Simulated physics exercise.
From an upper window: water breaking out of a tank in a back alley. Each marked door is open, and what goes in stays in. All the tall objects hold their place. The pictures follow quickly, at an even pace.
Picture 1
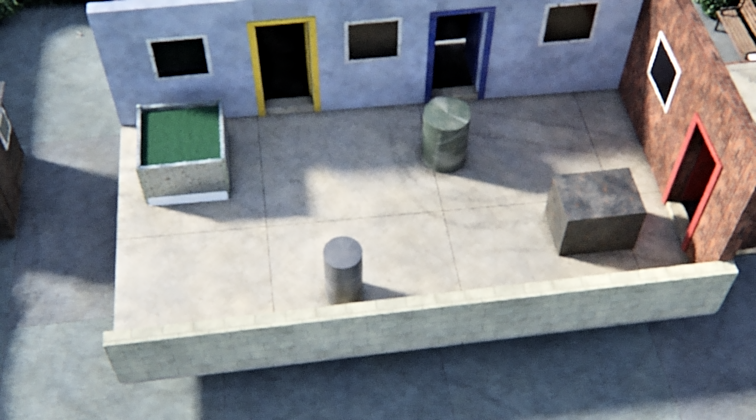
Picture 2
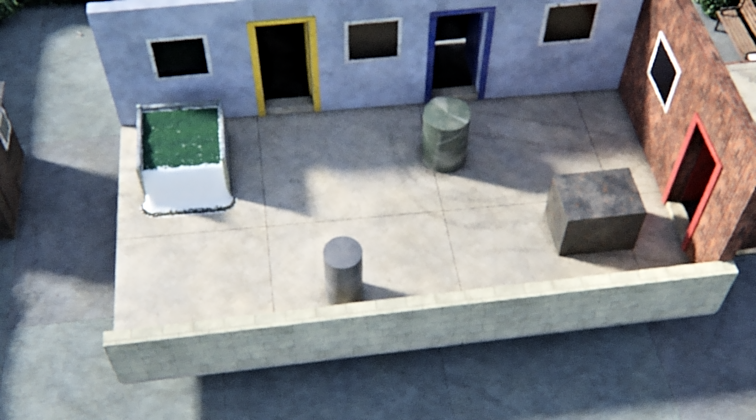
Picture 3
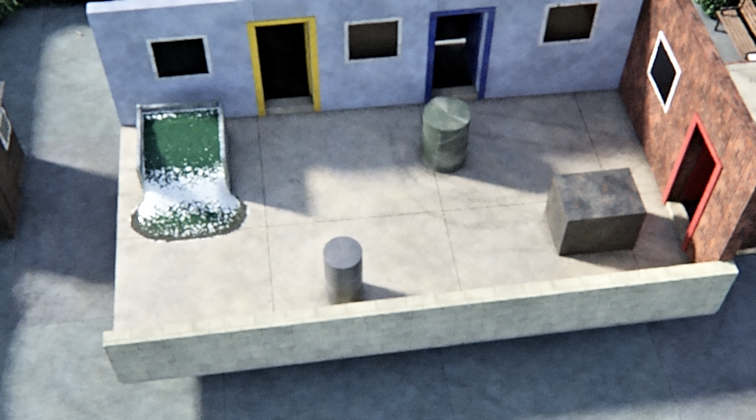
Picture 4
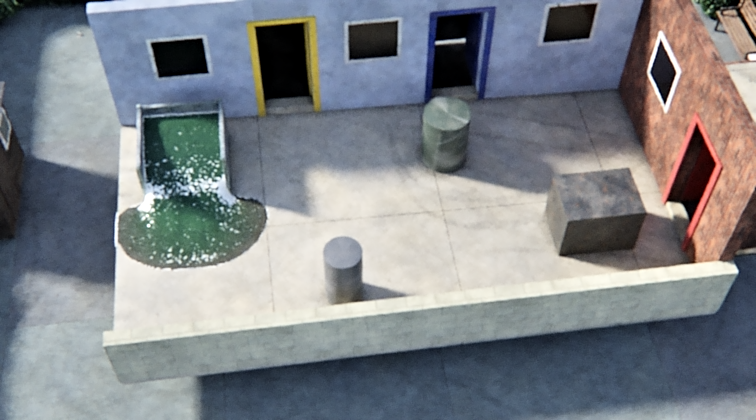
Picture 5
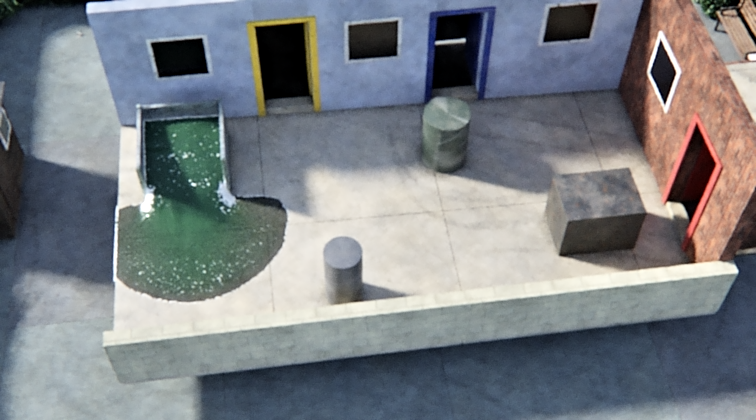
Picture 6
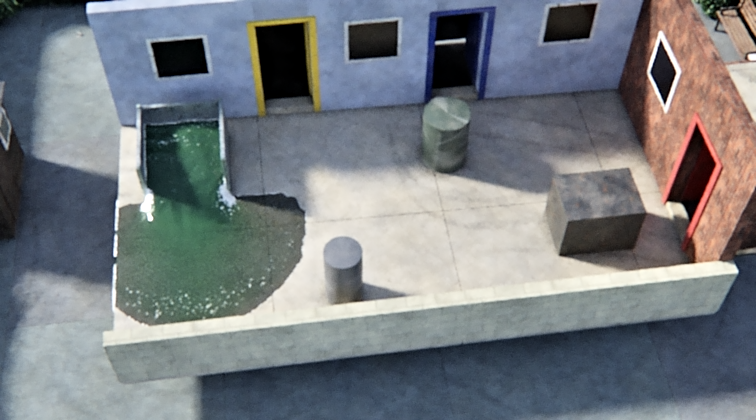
Green water pouring from the open front of a tank and spreading across a walled courtyard toward a short grey cylinder.
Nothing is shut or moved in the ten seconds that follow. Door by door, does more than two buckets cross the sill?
One by one: The red door holds within the limit; the blue door holds within the limit; the yellow door holds within the limit.
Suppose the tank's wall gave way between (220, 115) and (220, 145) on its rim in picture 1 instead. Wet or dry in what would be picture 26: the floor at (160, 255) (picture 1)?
At that place: Free of water.
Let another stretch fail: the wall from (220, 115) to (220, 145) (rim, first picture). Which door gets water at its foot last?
That is the one in red.
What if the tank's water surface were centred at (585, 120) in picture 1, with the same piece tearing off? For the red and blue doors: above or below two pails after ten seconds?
Red door takes more; blue door stays under.
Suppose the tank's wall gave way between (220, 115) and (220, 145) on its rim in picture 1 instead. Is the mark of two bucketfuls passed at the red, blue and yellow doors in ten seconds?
Then: Red door is over; blue door holds; yellow door lets less in.
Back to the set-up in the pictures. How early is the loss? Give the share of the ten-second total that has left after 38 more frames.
Near 100 in a hundred.
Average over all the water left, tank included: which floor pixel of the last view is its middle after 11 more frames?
Around (239, 266).
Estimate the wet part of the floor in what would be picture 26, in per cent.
Some 45 per cent.
A moment on, water covers 25 % of the floor; the red door not reached, the blue door not reached, the yellow door not reached.
Next, water covers 25 % of the floor; the red door not reached, the blue door not reached, the yellow door not reached.
Then, water covers 45 % of the floor; the red door not reached, the blue door not reached, the yellow door not reached.
Later, water covers 70 % of the floor; the red door wet at the sill, nothing in, the blue door wet at the sill, nothing in, the yellow door not reached.
In the end, water covers 60 % of the floor; the red door wet at the sill, nothing in, the blue door wet at the sill, nothing in, the yellow door not reached.
